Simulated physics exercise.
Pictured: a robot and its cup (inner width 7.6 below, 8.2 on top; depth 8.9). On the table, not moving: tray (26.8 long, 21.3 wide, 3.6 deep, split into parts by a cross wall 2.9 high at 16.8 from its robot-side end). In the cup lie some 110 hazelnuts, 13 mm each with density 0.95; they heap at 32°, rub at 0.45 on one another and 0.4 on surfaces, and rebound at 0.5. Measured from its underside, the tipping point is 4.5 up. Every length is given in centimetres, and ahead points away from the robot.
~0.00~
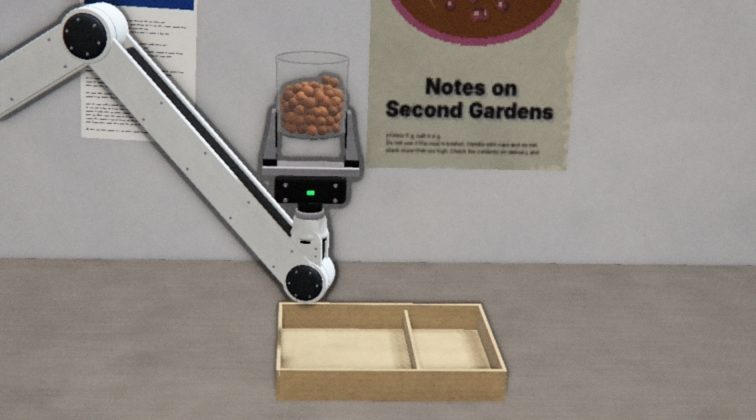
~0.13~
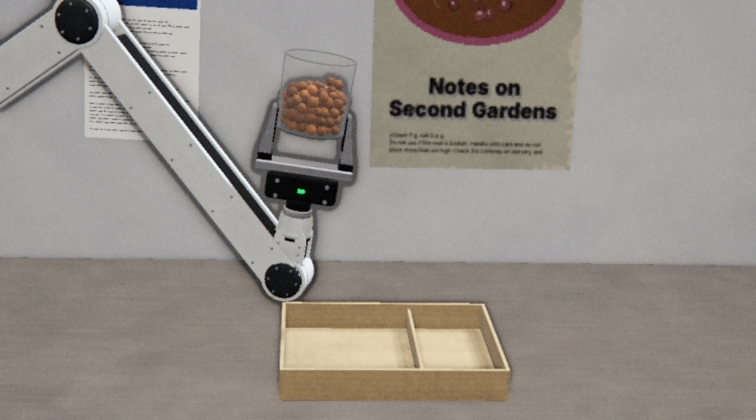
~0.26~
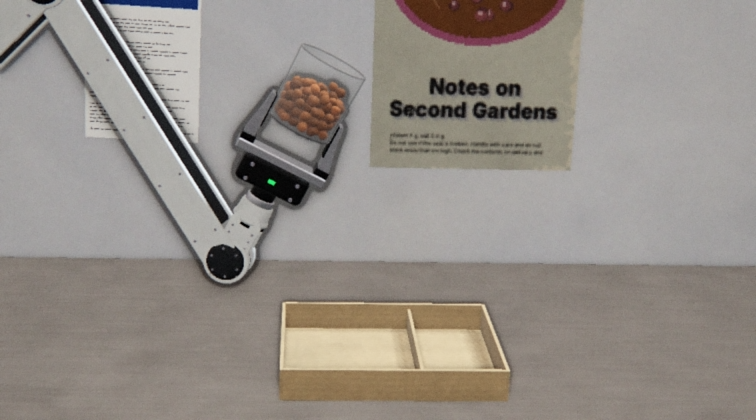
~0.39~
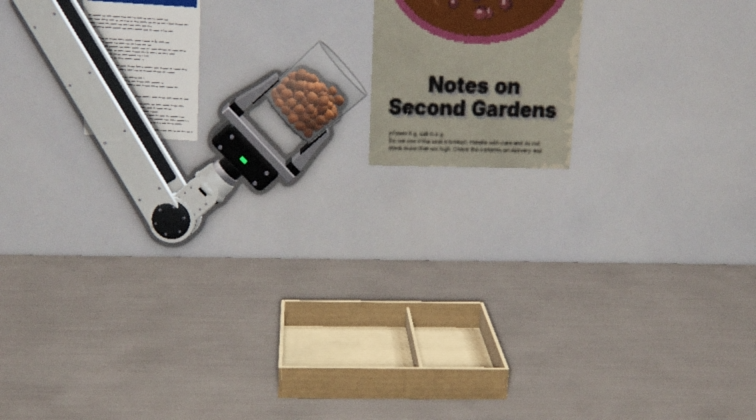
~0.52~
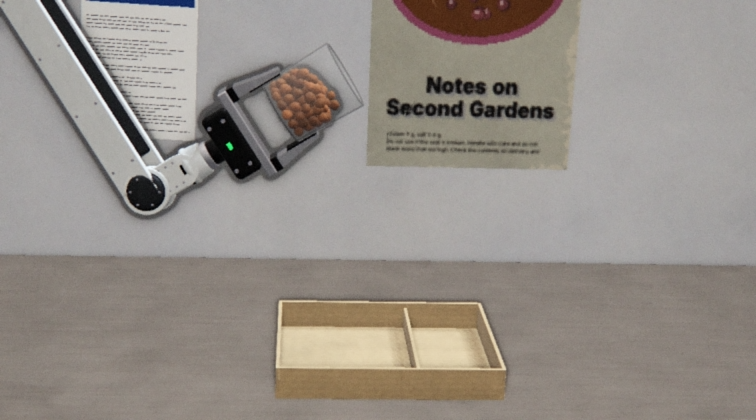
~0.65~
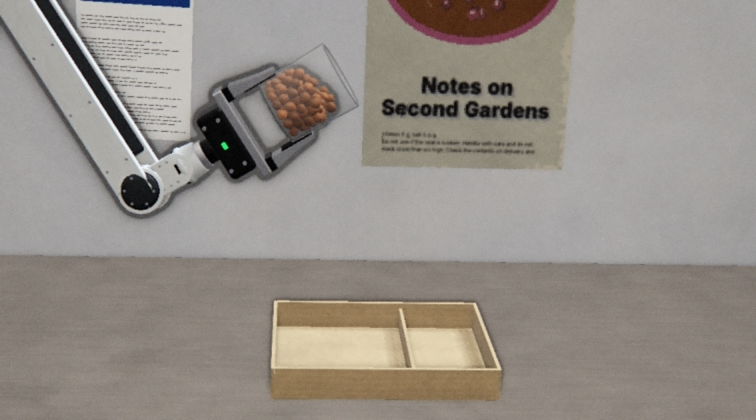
A white robot arm held up a clear cup of hazelnuts and tilted it well over to the right, its lower joint swinging left, while the divided wooden tray sat on the table below.
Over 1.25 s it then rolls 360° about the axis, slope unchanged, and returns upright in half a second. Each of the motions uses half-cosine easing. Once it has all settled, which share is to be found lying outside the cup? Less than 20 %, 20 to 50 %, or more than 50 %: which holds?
The share is less than 20 %.
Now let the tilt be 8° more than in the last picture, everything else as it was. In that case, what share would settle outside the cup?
Estimate: Close to 0 %.
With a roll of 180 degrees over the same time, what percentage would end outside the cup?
It would be roughly 0 percent.
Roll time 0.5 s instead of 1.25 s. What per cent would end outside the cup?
With that change you'd see near 0 per cent.
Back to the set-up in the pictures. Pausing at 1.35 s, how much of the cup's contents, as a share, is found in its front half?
40 %.
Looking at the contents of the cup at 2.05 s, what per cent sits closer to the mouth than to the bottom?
Close to 25 per cent is in the half by the mouth.
By 1.35 s, tipped 58°, highest piece 38 above the table; 114 in the cup.
By 2.05 s, tipped 46°, highest piece 37 above the table; 114 in the cup.
By 2.60 s, upright, highest piece 38 above the table; 114 in the cup.
By 3.30 s, upright, highest piece 38 above the table; 114 in the cup.
Final count, 114 in the cup. That is 0 % outside the cup.
